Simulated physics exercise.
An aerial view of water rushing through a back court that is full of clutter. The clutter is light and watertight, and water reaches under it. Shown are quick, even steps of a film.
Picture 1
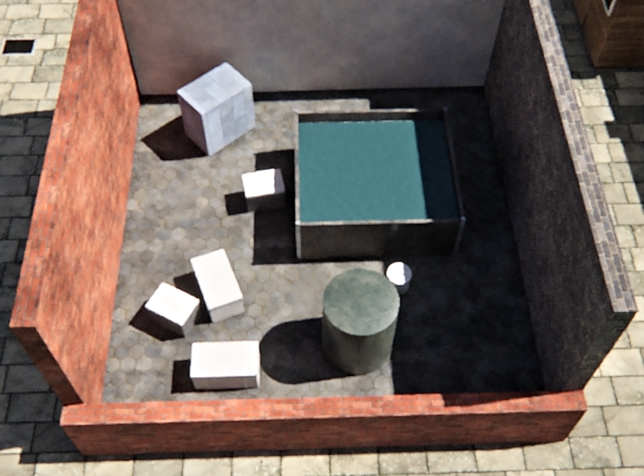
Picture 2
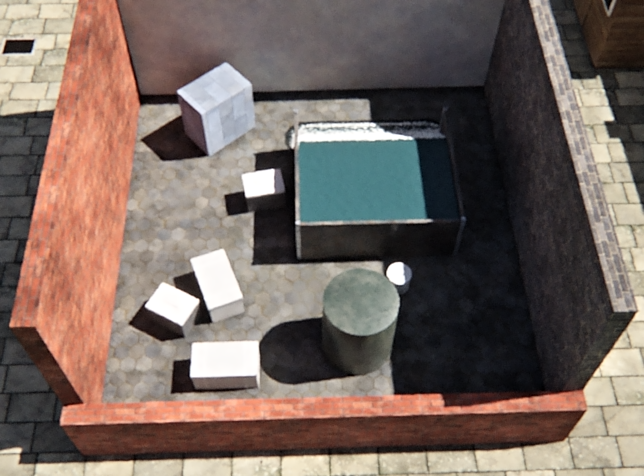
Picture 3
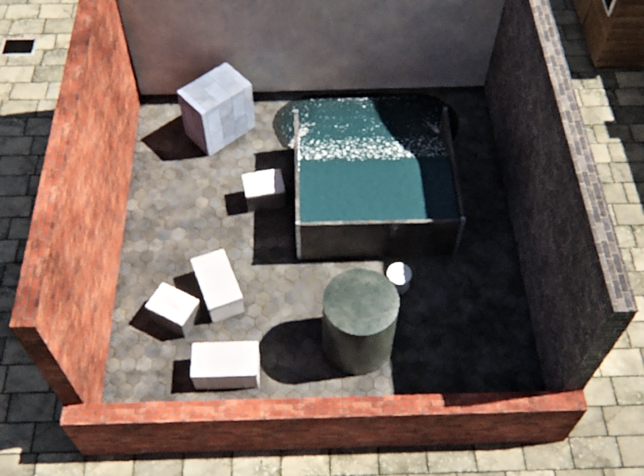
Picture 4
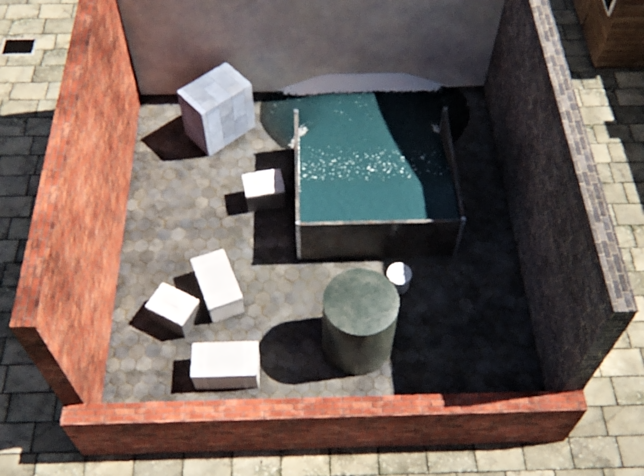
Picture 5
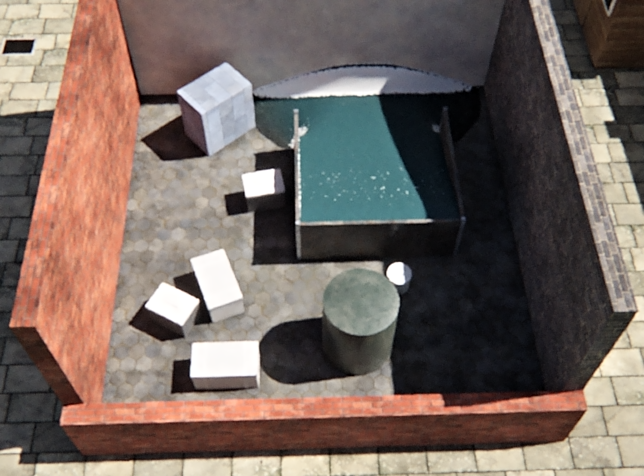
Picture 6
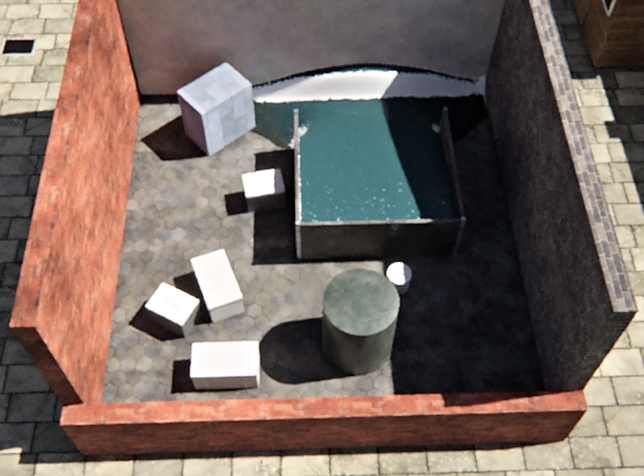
A walled courtyard held scattered pale blocks, a drum and a tank of dark teal water; the tank's back side opened, and water poured out behind it, spreading to the grey wall in a white, foamy band.
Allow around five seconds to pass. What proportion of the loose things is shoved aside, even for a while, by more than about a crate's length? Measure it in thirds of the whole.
The share is one to two thirds of the whole.
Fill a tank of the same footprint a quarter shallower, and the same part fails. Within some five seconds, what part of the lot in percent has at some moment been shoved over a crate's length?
Around 40 in a hundred.
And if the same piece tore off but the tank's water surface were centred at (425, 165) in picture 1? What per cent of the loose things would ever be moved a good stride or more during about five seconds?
Roughly 60 %.
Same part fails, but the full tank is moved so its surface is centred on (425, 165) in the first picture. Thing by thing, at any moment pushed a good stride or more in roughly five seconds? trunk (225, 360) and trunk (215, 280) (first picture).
In the order asked: Lacked the distance and got displaced that much.
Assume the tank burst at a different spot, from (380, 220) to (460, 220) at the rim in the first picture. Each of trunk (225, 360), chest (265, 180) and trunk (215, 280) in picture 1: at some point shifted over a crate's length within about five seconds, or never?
Object by object: Displaced that much, less than that, displaced that much.
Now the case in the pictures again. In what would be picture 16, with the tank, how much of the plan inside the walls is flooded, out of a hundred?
I'd put it near 50 percent.
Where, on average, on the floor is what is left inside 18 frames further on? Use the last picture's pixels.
Near (260, 325).
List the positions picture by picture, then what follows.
In the first frame, a pail at (400, 273) rests on the ground; a chest at (172, 303), on the bottom; 0 of 5 have shifted.
In the second frame, a pail at (400, 273) rests on the ground; a chest at (172, 303), on the bottom; 0 of 5 have shifted.
In the third frame, a pail at (400, 273), on the bottom; a chest at (172, 303) rests on the ground; 0 of 5 have shifted.
In the fourth frame, a pail at (400, 273), on the bottom; a chest at (172, 303), on the bottom; 0 of 5 have shifted.
In the fifth frame, a pail at (400, 273), on the bottom; a chest at (172, 303), on the bottom; 0 of 5 have shifted.
In the sixth frame, a pail at (400, 273) rests on the ground; a chest at (172, 303) rests on the ground; 0 of 5 have shifted.
A moment on, 0 of 5 are well off their spots; 0 afloat.
Next, 0 of 5 are well off their spots; 0 afloat.
Later, 2 of 5 are well off their spots; 0 afloat.
In the end, 3 of 5 are well off their spots, and 3 have been at some point; 3 afloat.
